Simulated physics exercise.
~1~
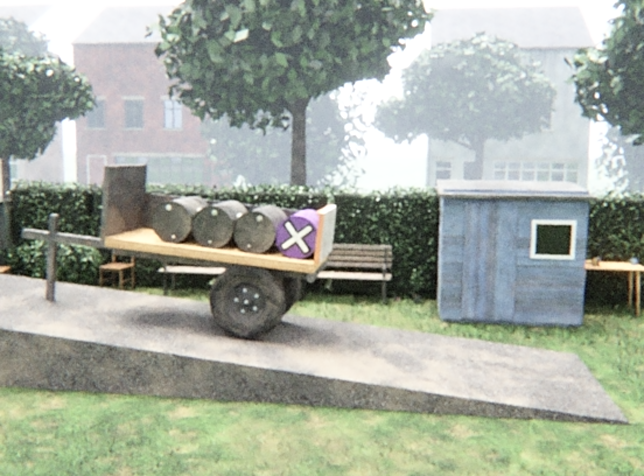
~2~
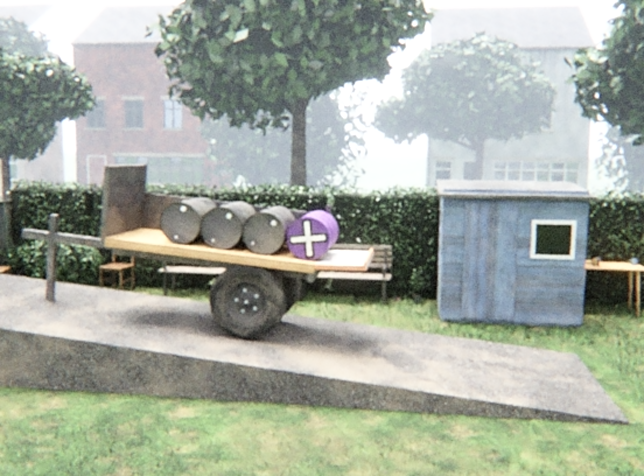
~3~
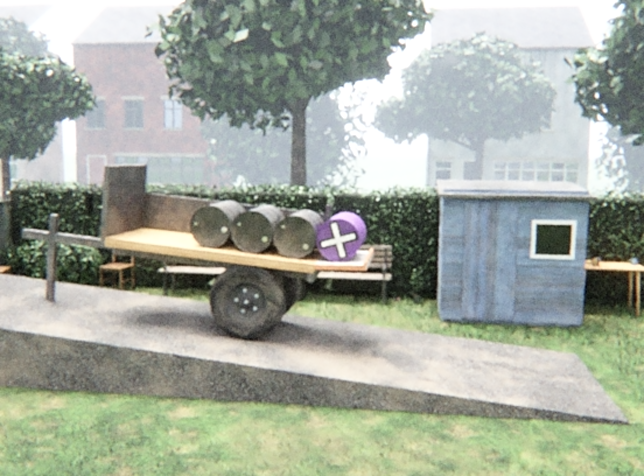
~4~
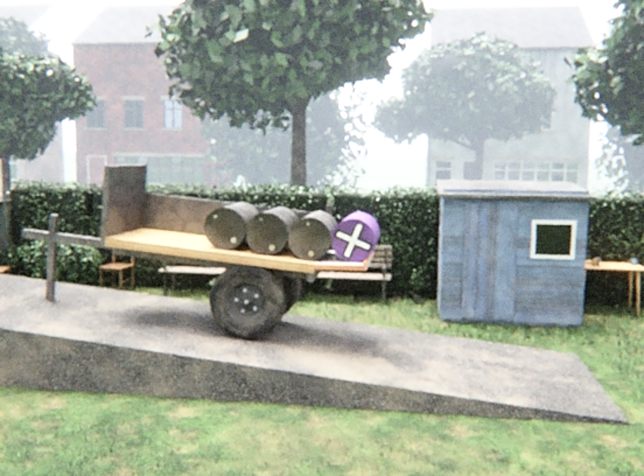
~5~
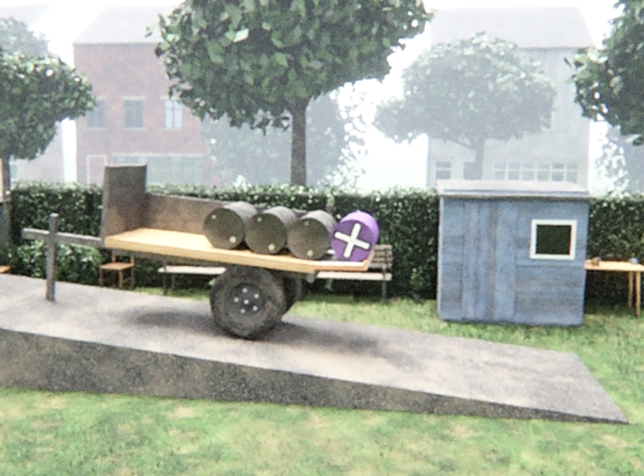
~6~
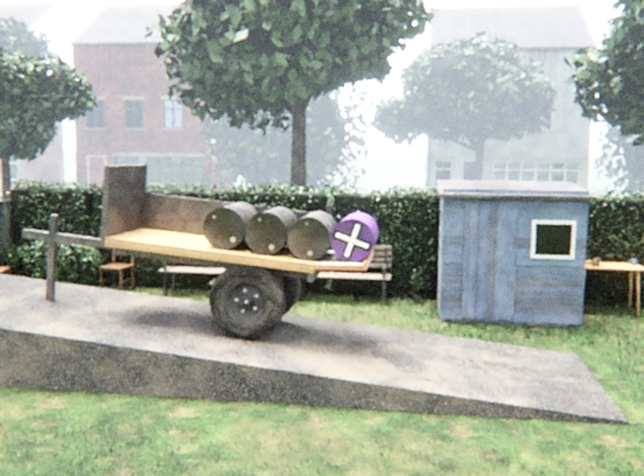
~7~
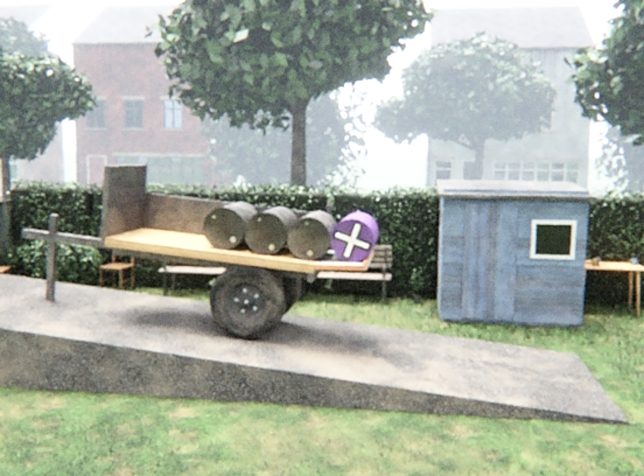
In the video, a trailer on a slope holds three dark barrels and a purple one with a white cross; its tailgate drops to the right, the barrels roll right together, and they stop with the purple one resting on the lowered gate.
